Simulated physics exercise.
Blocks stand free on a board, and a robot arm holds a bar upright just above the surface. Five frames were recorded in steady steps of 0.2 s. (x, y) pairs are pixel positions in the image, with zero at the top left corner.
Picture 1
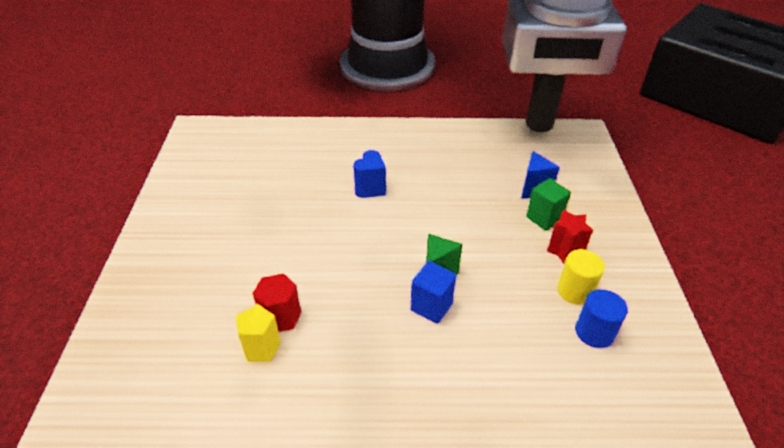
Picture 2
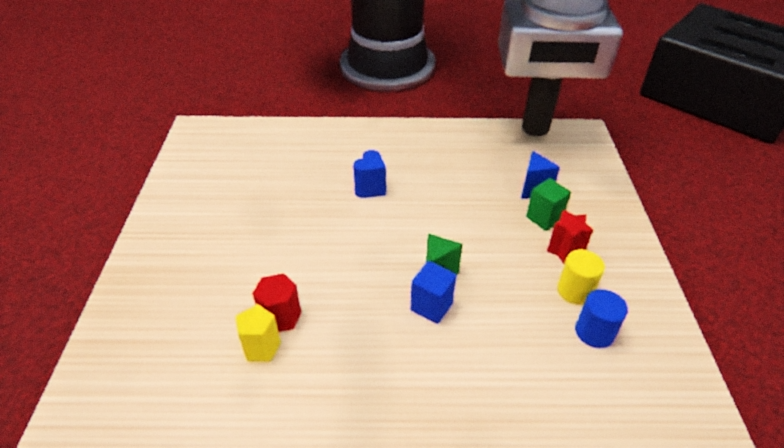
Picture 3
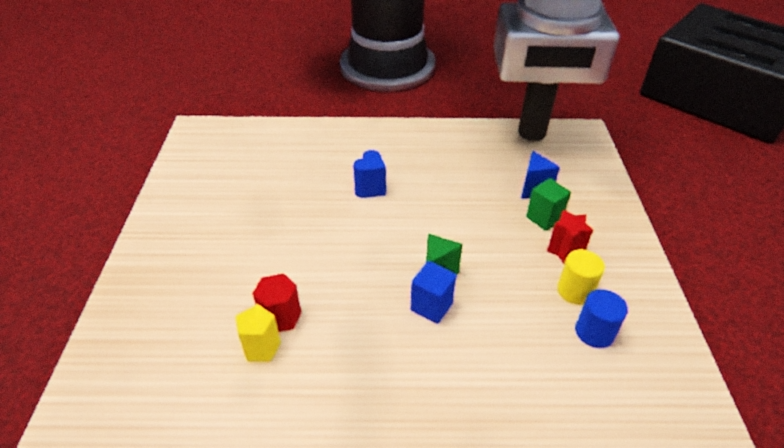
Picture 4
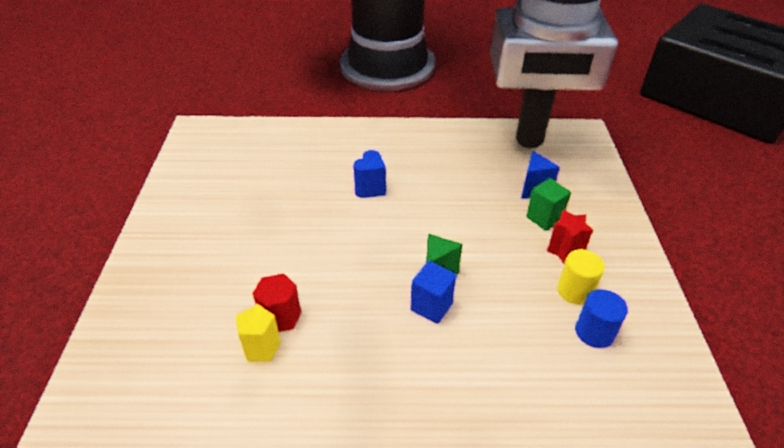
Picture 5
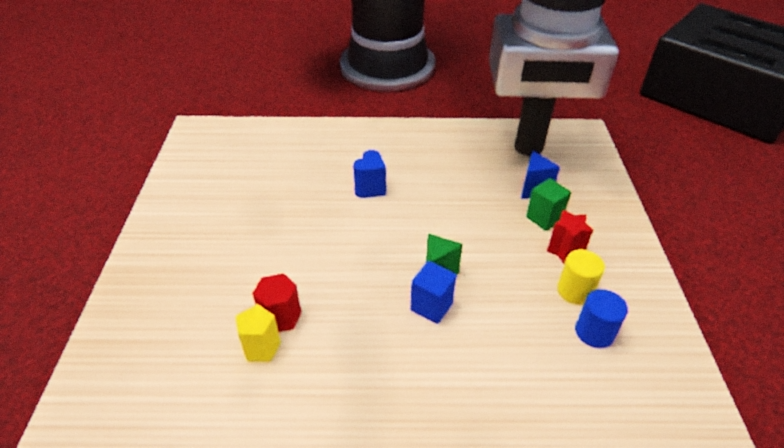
A robot arm holds a dark upright bar at the far right edge of a pale wooden board on a red surface, seen from above and in front by a still camera. A blue triangular block, green block, red star, yellow cylinder and blue cylinder line the right, with other coloured blocks at centre and left. The bar moves slightly nearer and left, while every block stays still.
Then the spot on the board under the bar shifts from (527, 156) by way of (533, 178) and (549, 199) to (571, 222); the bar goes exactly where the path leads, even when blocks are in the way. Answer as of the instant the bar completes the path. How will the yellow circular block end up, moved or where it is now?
When the path is over, the yellow circular block is still on its spot.
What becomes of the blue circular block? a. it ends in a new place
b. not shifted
The one that fits is b, not shifted.
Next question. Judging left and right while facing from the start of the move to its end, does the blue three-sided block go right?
The answer is yes.
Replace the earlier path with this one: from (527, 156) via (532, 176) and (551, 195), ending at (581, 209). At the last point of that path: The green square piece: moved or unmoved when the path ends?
It will end up elsewhere.
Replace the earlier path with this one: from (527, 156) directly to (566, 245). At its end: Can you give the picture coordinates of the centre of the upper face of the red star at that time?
The point I'd pick in the picture is (583, 244).
On the path given first. One third of the way, bar at (535, 170); blue three-sided block at (542, 168), turned 20° anticlockwise.
Two thirds of the way, bar at (552, 192); blue three-sided block at (549, 187), turned 15° anticlockwise; green square piece at (558, 205); red star at (578, 227), turned 15° anticlockwise.
At the end, bar at (574, 214); blue three-sided block at (552, 197); green square piece at (556, 217), turned 20° clockwise; red star at (580, 236), turned 40° anticlockwise; yellow circular block unmoved; blue circular block unmoved.
